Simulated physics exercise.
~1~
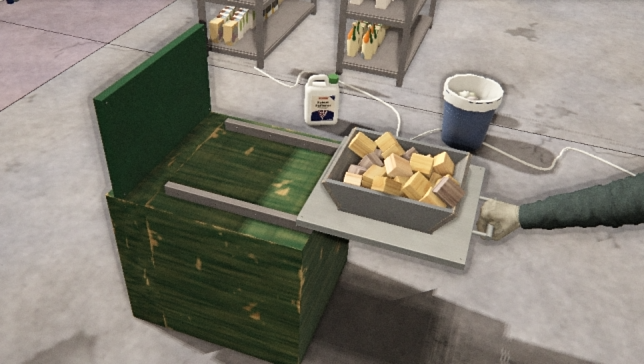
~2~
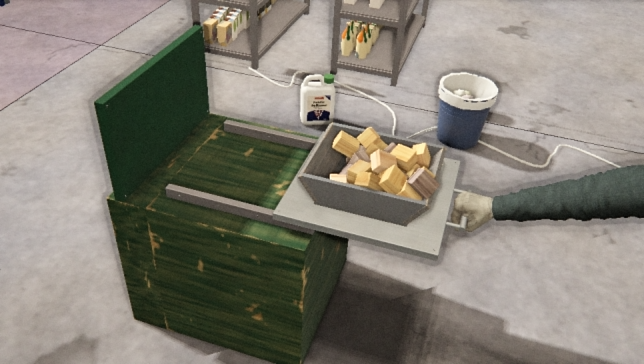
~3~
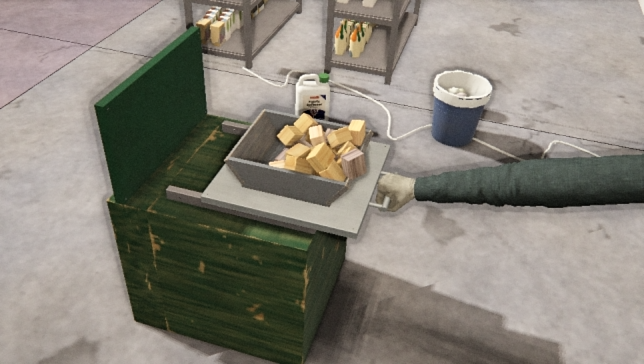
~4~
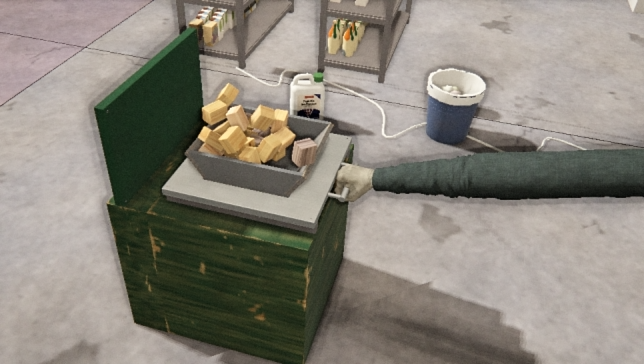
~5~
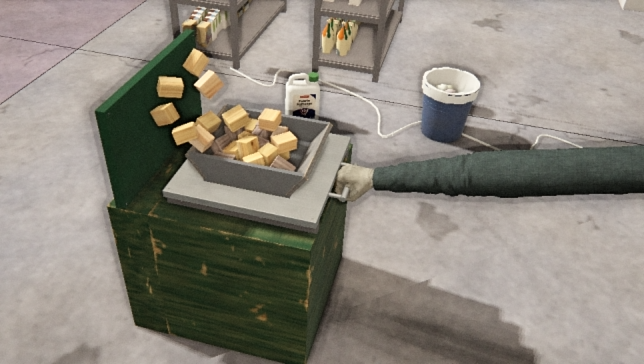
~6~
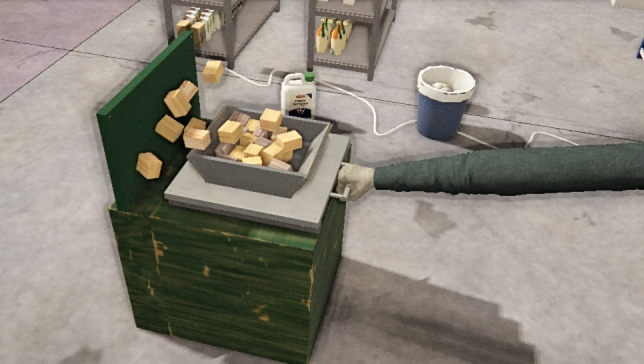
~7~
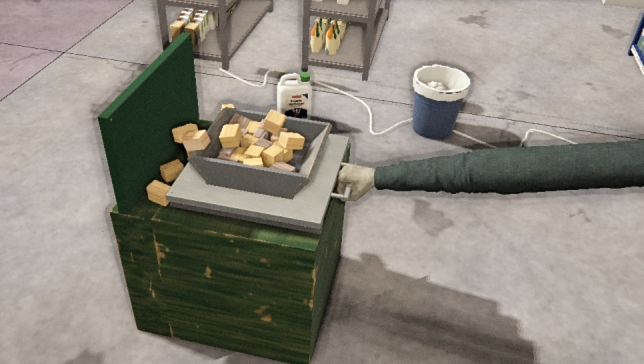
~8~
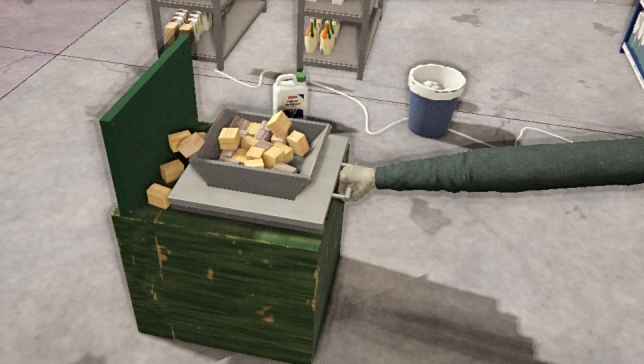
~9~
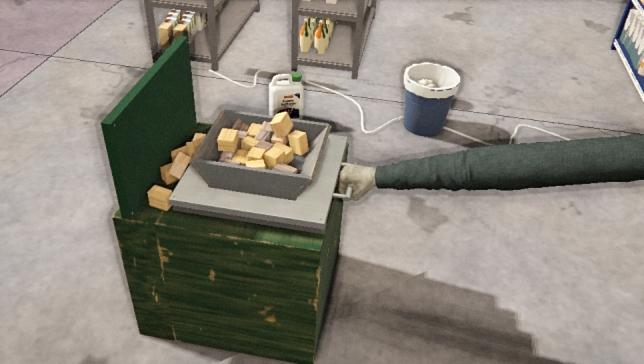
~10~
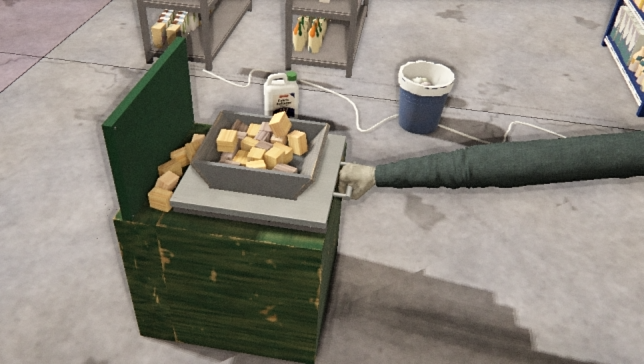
On a concrete floor near some metal racks, a gloved hand shoved a shelf holding a grey crate of wooden blocks leftward onto a green cabinet; when it stopped, several blocks flew out and landed in a heap by the back panel, while most stayed inside.
